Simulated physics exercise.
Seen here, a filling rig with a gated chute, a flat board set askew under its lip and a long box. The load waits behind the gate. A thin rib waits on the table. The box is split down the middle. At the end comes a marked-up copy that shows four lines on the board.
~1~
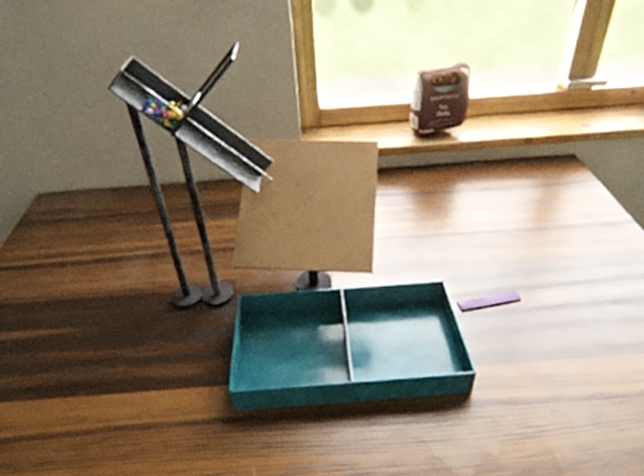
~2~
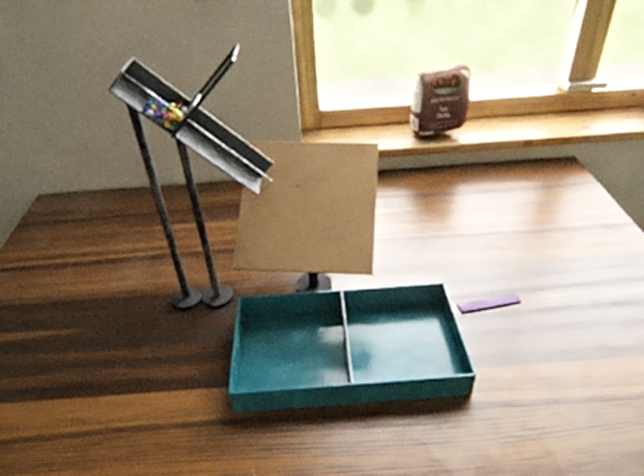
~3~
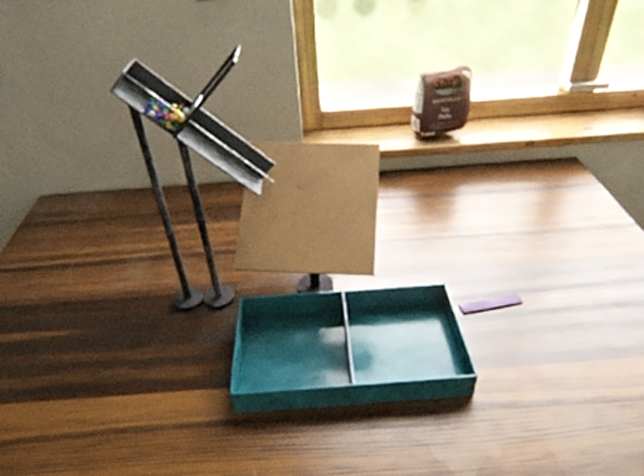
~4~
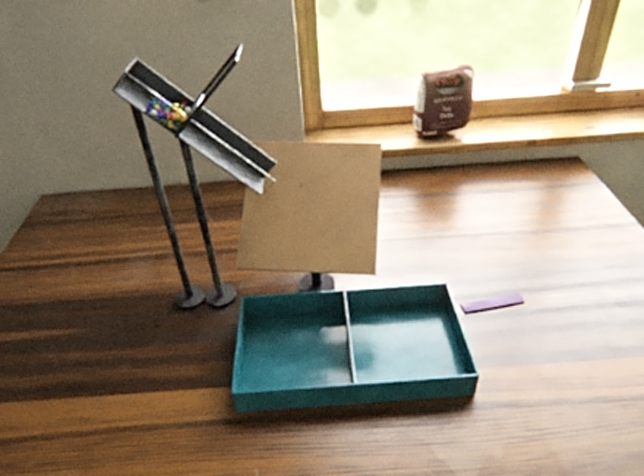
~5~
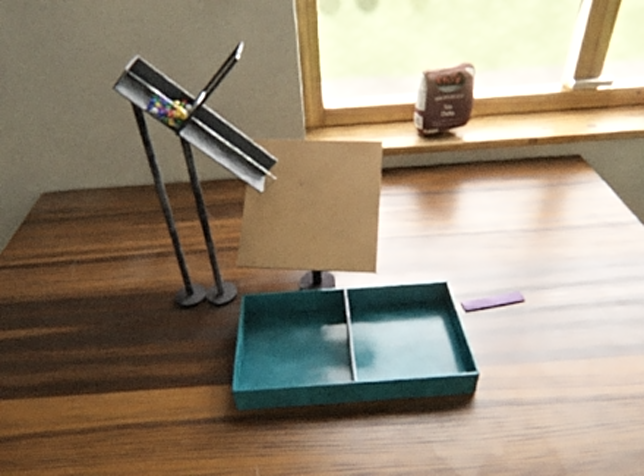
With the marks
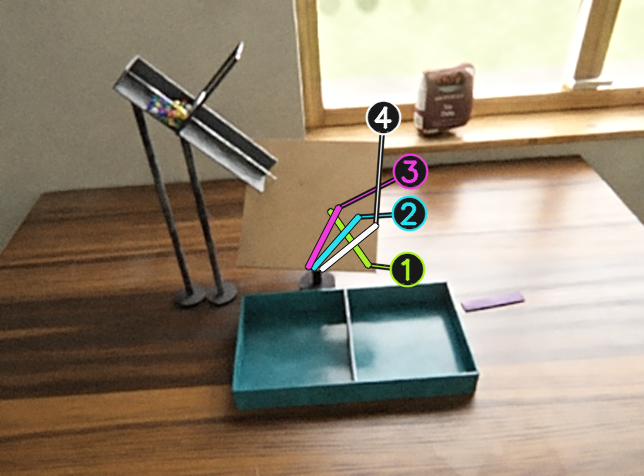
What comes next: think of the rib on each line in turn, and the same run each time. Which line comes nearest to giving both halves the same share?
Take 1.
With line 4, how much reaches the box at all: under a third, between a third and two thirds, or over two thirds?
Line 4 gives over two thirds.
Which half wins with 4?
The left half.
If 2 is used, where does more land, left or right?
The left half.
On the marked copy, line 1 from (330, 211) to (368, 265); line 2 from (358, 217) to (313, 267); line 3 from (338, 207) to (308, 266); line 4 from (375, 225) to (322, 269).
If 1 is chosen, of what is caught, about half in the left half, about half in the right.
If 2 is chosen, of what is caught, nearly all in the left half, a stray few in the right.
If 3 is chosen, of what is caught, nearly all in the left half, a stray few in the right.
If 4 is chosen, of what is caught, all in the left half, none in the right.
